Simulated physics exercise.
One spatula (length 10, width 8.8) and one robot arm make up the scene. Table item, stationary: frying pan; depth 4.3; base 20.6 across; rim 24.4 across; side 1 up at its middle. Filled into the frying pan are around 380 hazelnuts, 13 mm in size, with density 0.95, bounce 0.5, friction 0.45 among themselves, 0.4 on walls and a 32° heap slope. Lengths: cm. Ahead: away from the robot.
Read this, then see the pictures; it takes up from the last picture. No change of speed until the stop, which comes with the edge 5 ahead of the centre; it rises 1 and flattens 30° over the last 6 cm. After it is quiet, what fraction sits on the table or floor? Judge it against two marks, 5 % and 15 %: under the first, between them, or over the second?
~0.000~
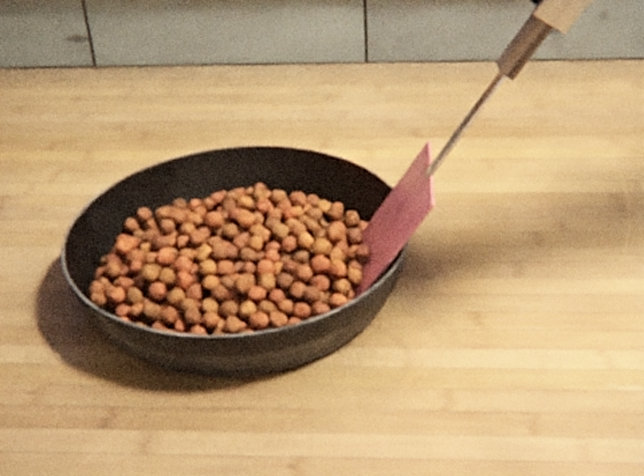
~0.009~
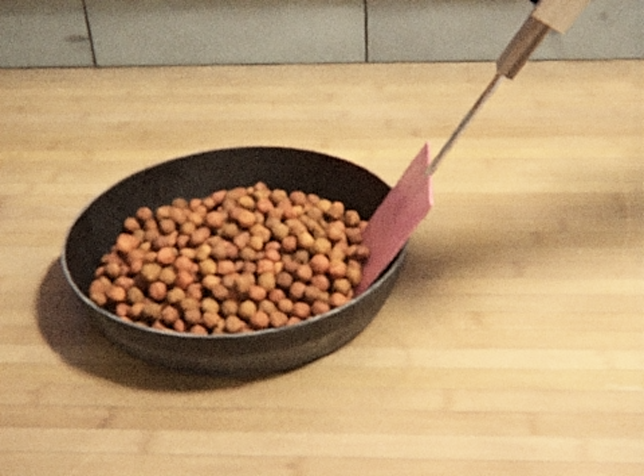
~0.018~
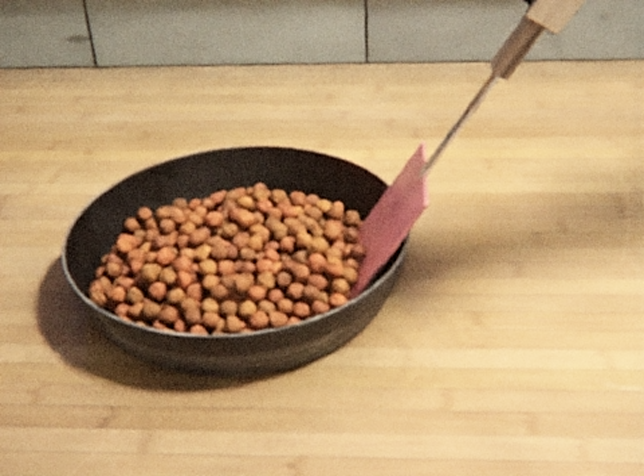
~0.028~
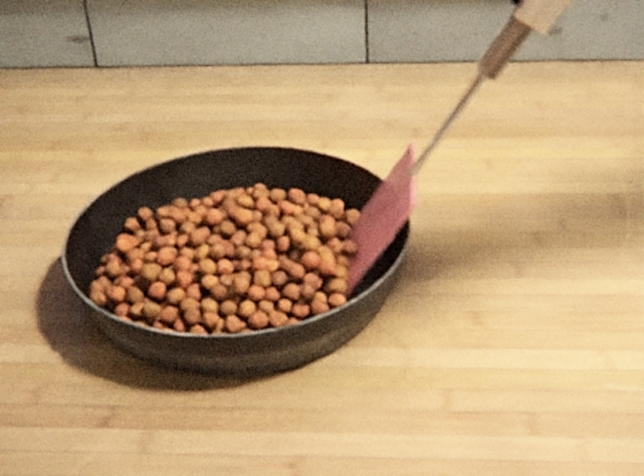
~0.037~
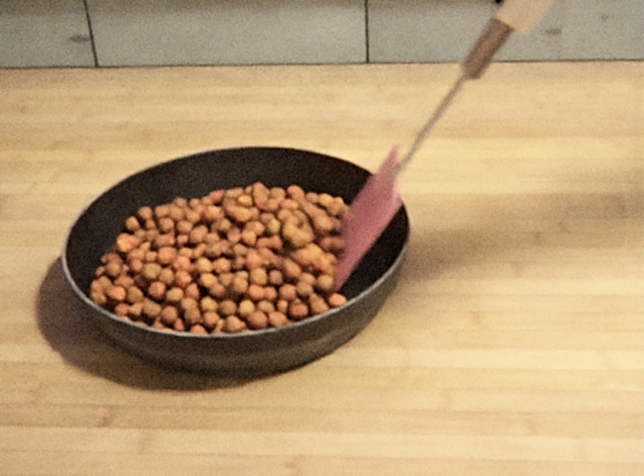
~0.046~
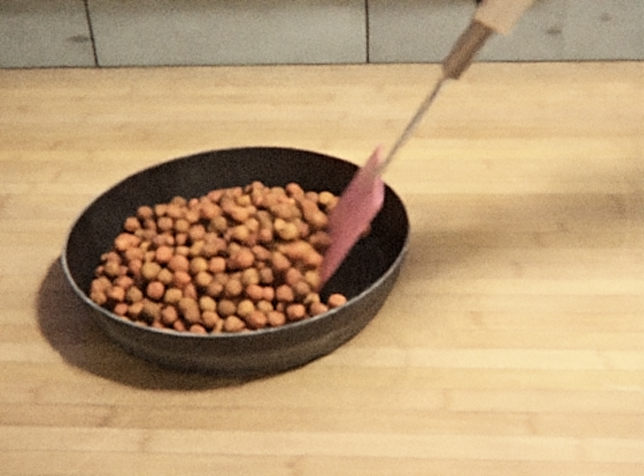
Between them, so from 5 to 15 %.
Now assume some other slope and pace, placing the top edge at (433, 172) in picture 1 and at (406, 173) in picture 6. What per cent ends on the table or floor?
Close to 0 in a hundred.
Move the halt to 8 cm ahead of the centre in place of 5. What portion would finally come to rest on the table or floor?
20 %, roughly.
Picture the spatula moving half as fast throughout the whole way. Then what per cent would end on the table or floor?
Roughly 0 per cent, I'd say.
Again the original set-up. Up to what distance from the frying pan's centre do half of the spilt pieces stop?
The answer is around 24 cm.
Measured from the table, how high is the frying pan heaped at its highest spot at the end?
It reaches around 5.5 cm.
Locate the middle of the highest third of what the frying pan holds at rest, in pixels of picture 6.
Centre: Roughly (132, 242).
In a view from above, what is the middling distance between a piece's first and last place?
The value is roughly 4 cm.
After 0.07 s, sloping 57°, highest piece 6 above the table; 381 in the frying pan.
After 0.09 s, sloping 49°, highest piece 7 above the table; 381 in the frying pan.
After 0.30 s, sloping 28°, highest piece 6 above the table; 345 in the frying pan, 30 on the table or floor, 6 on the blade or in flight.
After 1.35 s, sloping 28°, highest piece 5 above the table; 342 in the frying pan, 39 on the table or floor.
At rest, 342 in the frying pan, 39 on the table or floor. That is 10 % on the table or floor.
